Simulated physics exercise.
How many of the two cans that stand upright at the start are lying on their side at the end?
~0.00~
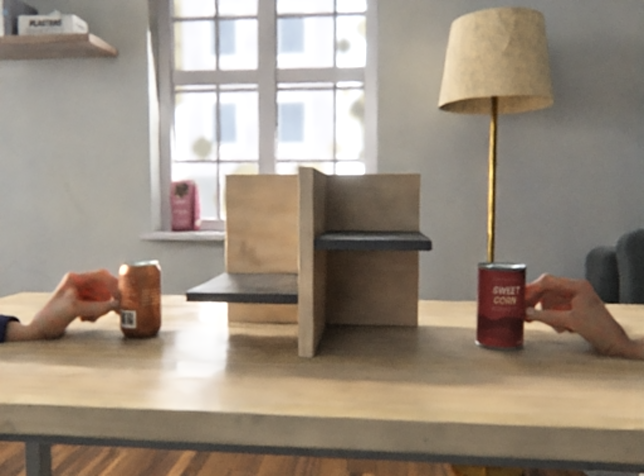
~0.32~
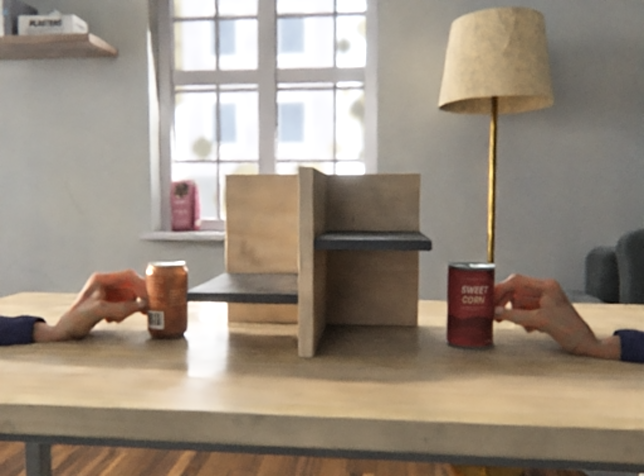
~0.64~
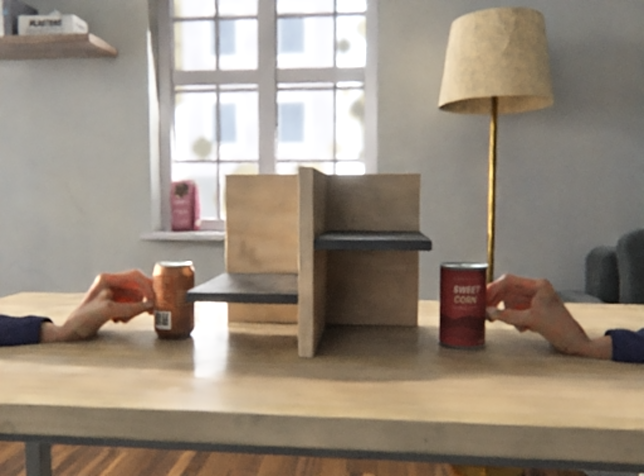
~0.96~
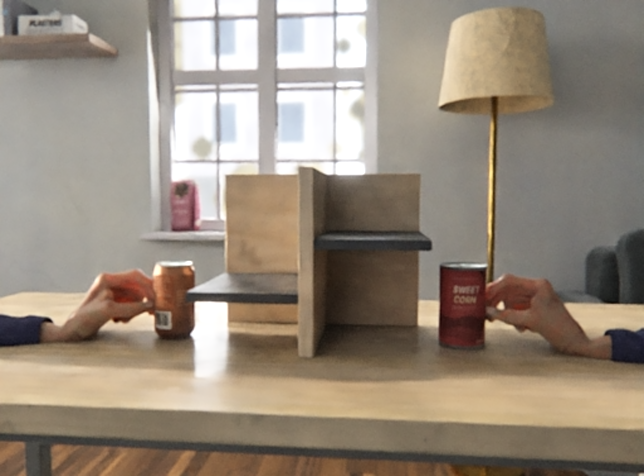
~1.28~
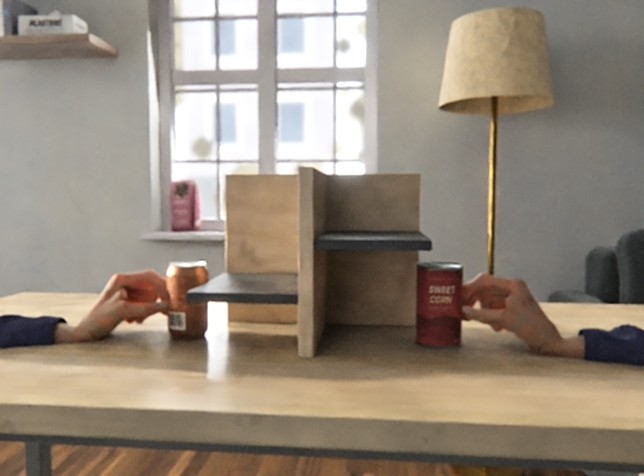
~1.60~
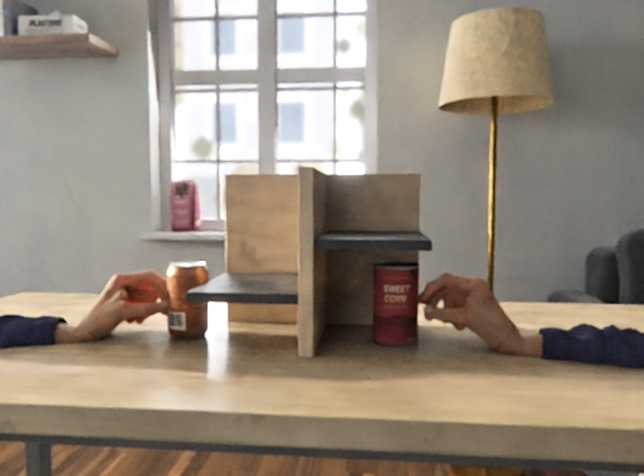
None of them are lying on their side at the end. Both the orange can and the red tin are still upright.
In the video, two hands push an orange can from the left and a red tin from the right toward a low wooden rack on a table. The orange can stops at the edge of the left shelf, while the red tin slides under the higher right shelf.
